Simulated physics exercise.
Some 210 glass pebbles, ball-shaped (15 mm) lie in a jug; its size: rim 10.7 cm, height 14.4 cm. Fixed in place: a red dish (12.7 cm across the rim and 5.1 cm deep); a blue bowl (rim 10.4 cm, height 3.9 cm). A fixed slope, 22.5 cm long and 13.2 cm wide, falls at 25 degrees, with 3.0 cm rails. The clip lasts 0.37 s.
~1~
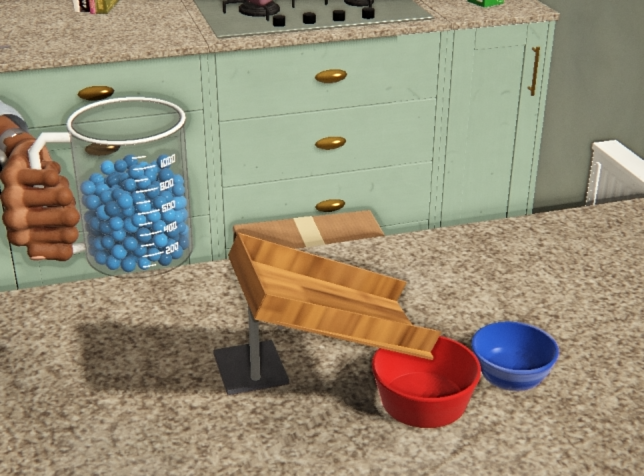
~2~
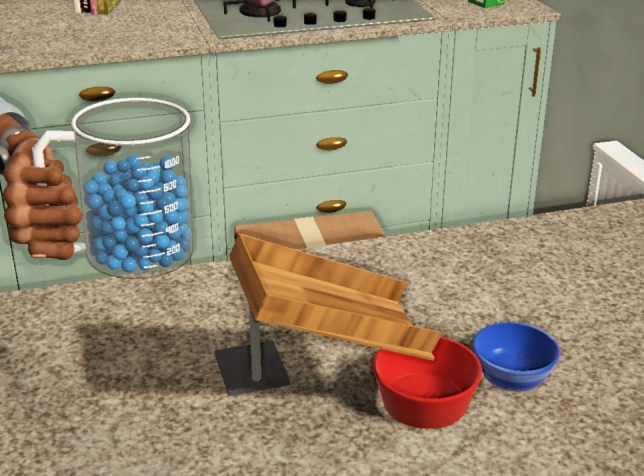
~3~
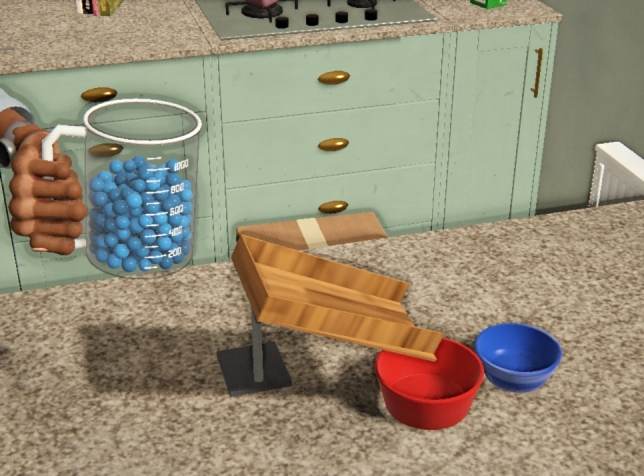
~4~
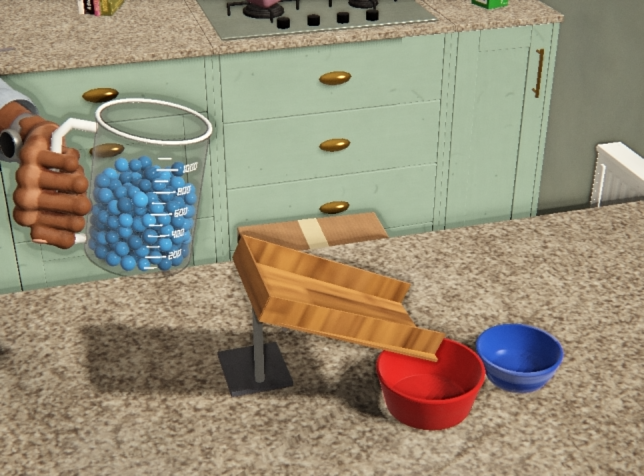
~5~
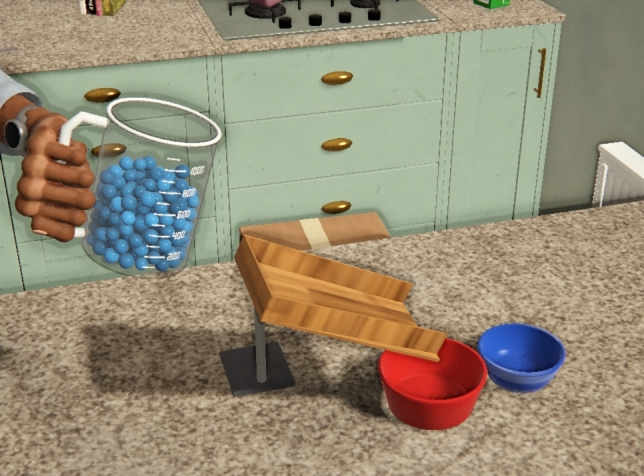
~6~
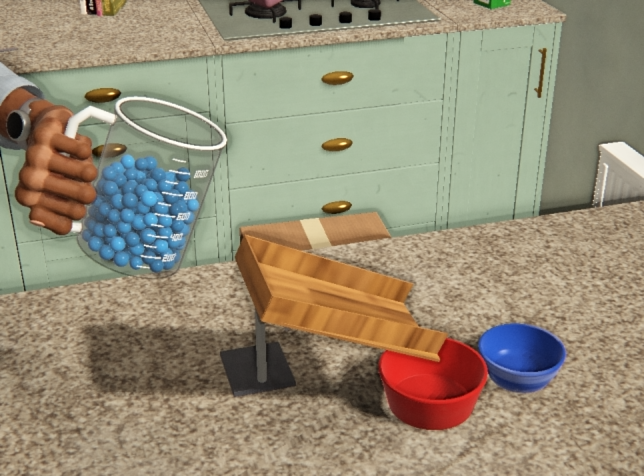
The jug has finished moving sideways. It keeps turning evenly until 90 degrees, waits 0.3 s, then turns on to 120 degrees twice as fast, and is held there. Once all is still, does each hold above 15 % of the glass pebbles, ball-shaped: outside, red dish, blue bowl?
Outside above, red dish below, blue bowl below.
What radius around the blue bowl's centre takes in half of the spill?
About 60 cm.
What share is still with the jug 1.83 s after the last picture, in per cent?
About 25 per cent.
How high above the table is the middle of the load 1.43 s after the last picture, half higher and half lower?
About 32 cm.
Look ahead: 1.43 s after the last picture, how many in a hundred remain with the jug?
About 80 per cent.
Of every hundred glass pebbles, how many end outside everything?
About 95 per cent.
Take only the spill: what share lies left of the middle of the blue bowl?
About 80 per cent.
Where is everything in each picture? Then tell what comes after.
In the first picture, jug at (131, 165); tilt 0 degrees; moved 0.0 cm; lip at (182, 114); top of the load at (108, 168); red dish at (426, 365); blue bowl at (515, 346).
In the second picture, jug at (134, 165); tilt 2 degrees; moved 0.2 cm; lip at (187, 116); top of the load at (159, 168).
In the third picture, jug at (142, 165); tilt 6 degrees; moved 0.5 cm; low side right; lip at (198, 120); top of the load at (164, 171).
In the fourth picture, jug at (149, 164); tilt 11 degrees; moved 0.8 cm; low side right; lip at (209, 125); top of the load at (156, 172).
In the fifth picture, jug at (155, 163); tilt 17 degrees; moved 1.0 cm; low side right; lip at (218, 130); top of the load at (115, 172).
In the sixth picture, jug at (159, 162); tilt 22 degrees; moved 1.0 cm; low side right; lip at (223, 136); top of the load at (133, 171); red dish at (433, 367); blue bowl at (522, 348).
Then, 0.55 s after the last picture, tilt 60 degrees; jug 100 %; middle of all pieces near (127, 207).
Then, 1.01 s after the last picture, tilt 90 degrees; jug 100 %; middle of all pieces near (131, 202).
Then, 1.43 s after the last picture, tilt 94 degrees; jug 80 %, slope 15 %, in the air 5 %; middle of all pieces near (164, 225).
Then, 1.83 s after the last picture, tilt 120 degrees; outside 15 %, jug 25 %, slope 35 %, in the air 20 %; middle of all pieces near (231, 323).
In the end, outside 95 %, blue bowl 0 %, jug 0 %, red dish 0 %, slope 0 %.
